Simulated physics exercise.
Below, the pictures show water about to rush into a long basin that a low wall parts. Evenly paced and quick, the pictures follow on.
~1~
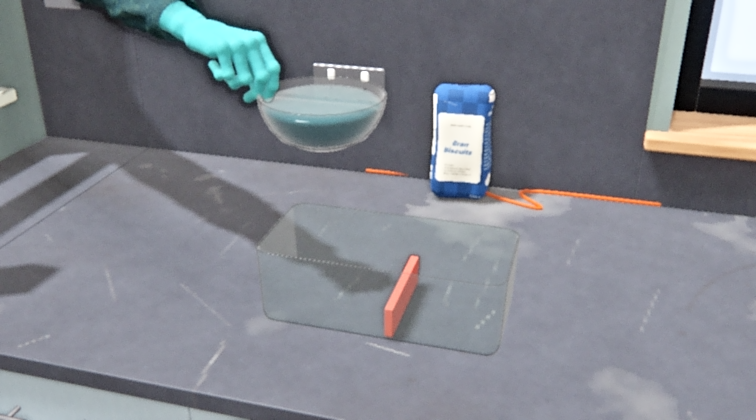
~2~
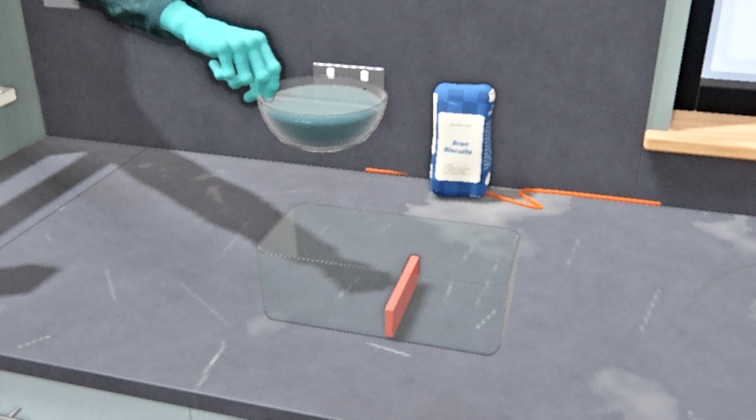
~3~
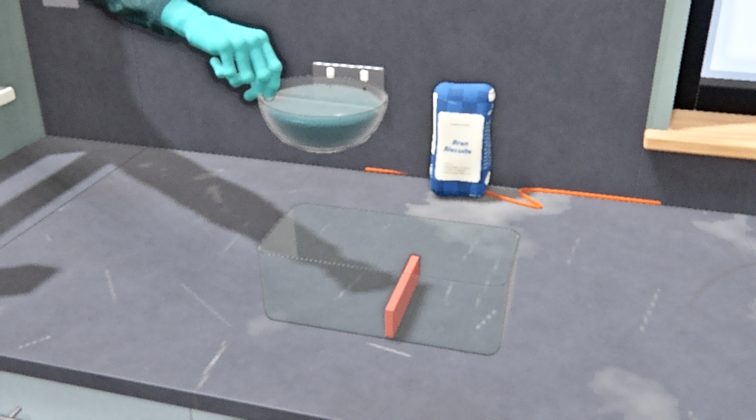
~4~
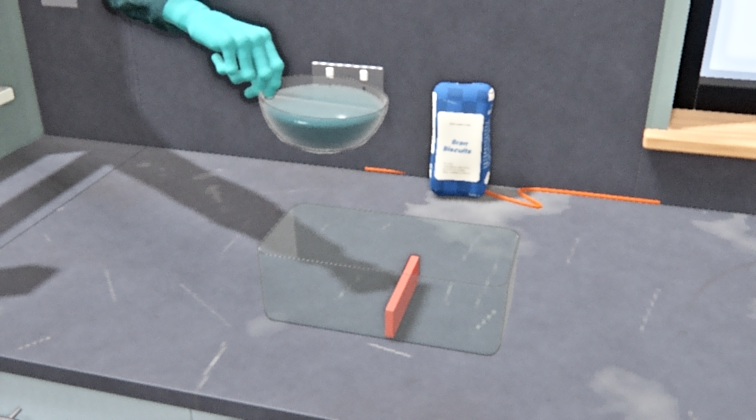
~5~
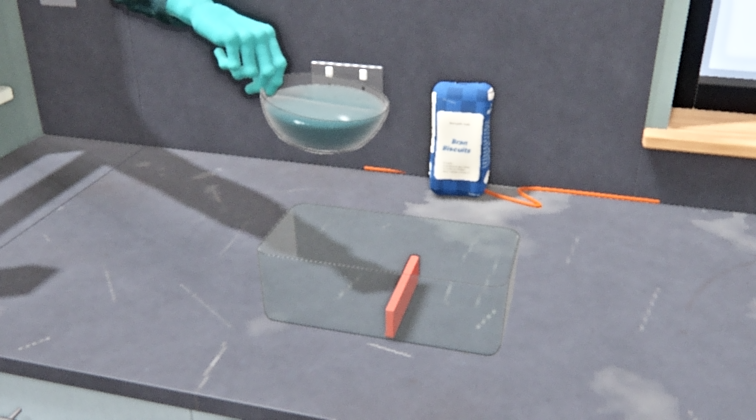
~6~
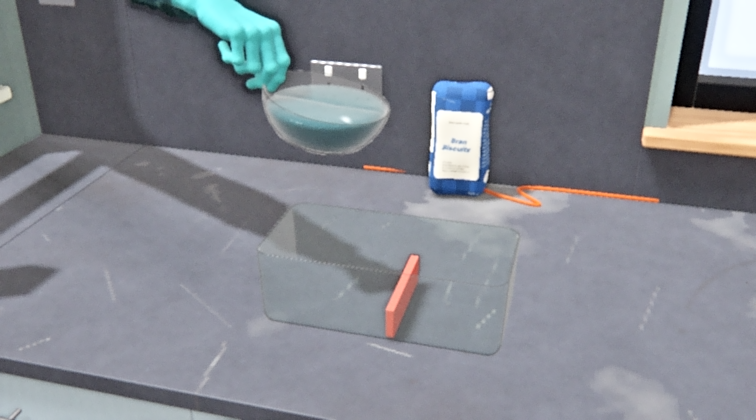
A teal-gloved hand holding a clear bowl of blue-green liquid above a grey counter, slowly tilting it slightly to the right.
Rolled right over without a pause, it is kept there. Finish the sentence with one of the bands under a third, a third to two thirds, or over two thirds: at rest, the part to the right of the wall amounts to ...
At rest, the part to the right of the wall amounts to over two thirds.
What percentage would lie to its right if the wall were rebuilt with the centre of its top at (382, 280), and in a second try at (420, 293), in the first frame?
Respectively 85 and 55 per cent, approximately.
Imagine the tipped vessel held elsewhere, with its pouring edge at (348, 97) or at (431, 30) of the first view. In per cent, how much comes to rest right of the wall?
First try: About 40 %; second try: About 65 %.
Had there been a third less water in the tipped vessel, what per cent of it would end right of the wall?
65 per cent.
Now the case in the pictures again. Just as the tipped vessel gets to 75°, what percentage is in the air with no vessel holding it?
Share in flight: Approx. 50 %.
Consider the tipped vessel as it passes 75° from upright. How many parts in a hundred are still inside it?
25 %.
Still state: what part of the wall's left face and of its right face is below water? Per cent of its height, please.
Left part: 20 per cent, right part: 60 per cent.
A moment on, the tilt is 75° and 24 per cent is still to pour, 1 is left of the wall and 25 right of it.
Next, the tilt is 111° and 0 per cent is still to pour, 22 is left of the wall and 75 right of it.
Then the tilt is 115° and 0 per cent is still to pour, 24 is left of the wall and 74 right of it.
Later the tilt is 115° and 0 per cent is still to pour, 24 is left of the wall and 74 right of it.
At rest 24 per cent lies left of the wall, 74 right of it and 1 outside.
